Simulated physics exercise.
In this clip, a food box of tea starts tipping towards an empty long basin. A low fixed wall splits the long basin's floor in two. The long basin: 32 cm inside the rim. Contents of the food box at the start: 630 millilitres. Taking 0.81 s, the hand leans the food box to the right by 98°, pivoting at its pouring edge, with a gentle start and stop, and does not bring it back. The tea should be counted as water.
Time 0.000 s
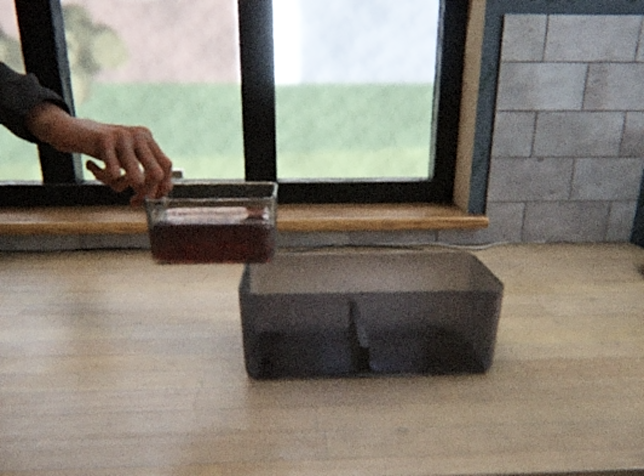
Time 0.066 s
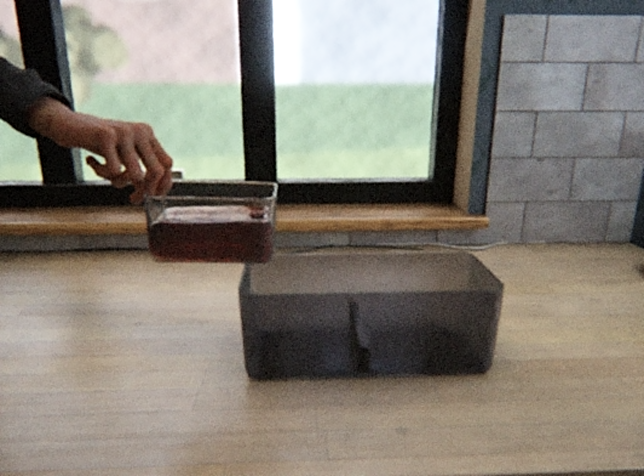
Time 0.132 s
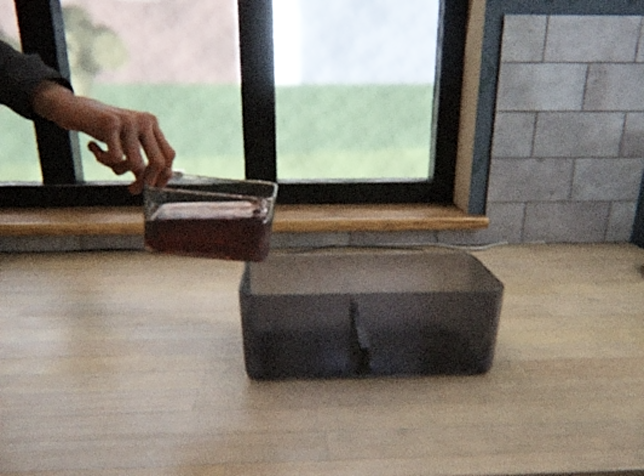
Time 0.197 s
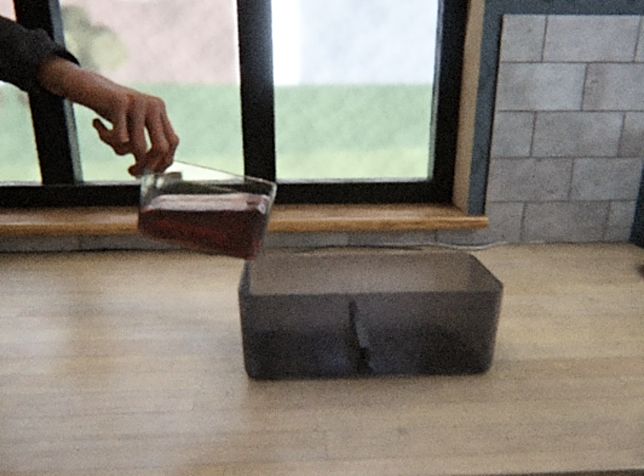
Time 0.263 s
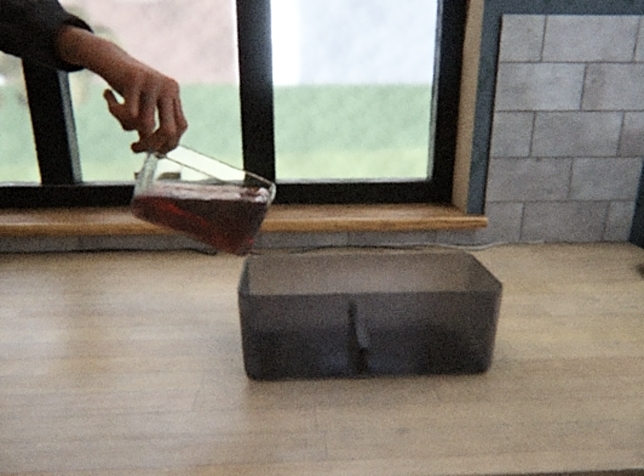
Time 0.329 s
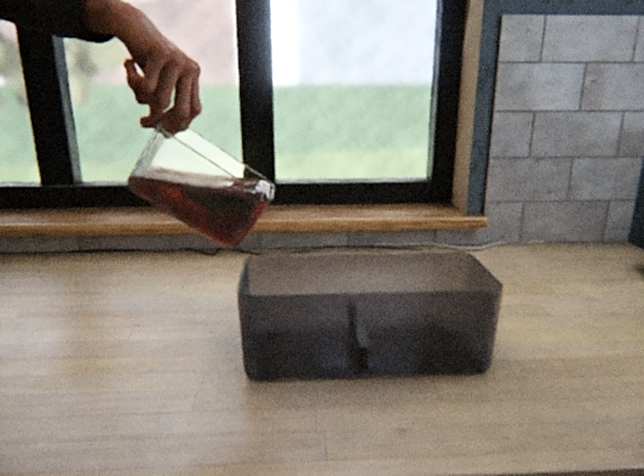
A hand tilts a clear food box of dark reddish tea steadily to the right, lifting its left end while its right rim stays nearly in place and the tea shifts toward that side. Below and to the right, an empty, long, smoky-grey basin with a low dividing wall sits still. The fixed, slightly raised front view shows a pale wooden counter, dark-framed windows and grey tiles at right.
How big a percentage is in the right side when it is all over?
Roughly 53 per cent is in the right side.
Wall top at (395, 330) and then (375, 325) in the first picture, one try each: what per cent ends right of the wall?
Some 20 in a hundred, then some 25 in a hundred.
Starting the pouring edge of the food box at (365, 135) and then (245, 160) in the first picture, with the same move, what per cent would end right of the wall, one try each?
About 65 %, then about 25 %.
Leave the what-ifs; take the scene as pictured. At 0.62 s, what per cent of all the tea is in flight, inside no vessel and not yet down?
My guess is roughly 48 %.
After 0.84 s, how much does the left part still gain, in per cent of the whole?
Close to 24% of the whole.
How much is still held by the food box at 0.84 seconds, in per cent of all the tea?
10 %.
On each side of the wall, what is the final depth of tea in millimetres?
Final levels - left approx 14 mm, right approx 16 mm.
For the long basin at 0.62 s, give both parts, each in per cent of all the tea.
Lab note: Left near 12 %, right near 0.
Then, 0.62 s in, the tilt is 86° and 40 per cent is still to pour, 11 is left of the wall and 0 right of it.
Then, 0.84 s in, the tilt is 98° and 11 per cent is still to pour, 22 is left of the wall and 56 right of it.
Then, 1.07 s in, the tilt is 98° and 2 per cent is still to pour, 40 is left of the wall and 53 right of it.
Then, 1.31 s in, the tilt is 98° and 0 per cent is still to pour, 44 is left of the wall and 53 right of it.
Finally, 46 per cent lies left of the wall, 53 right of it and 1 outside.
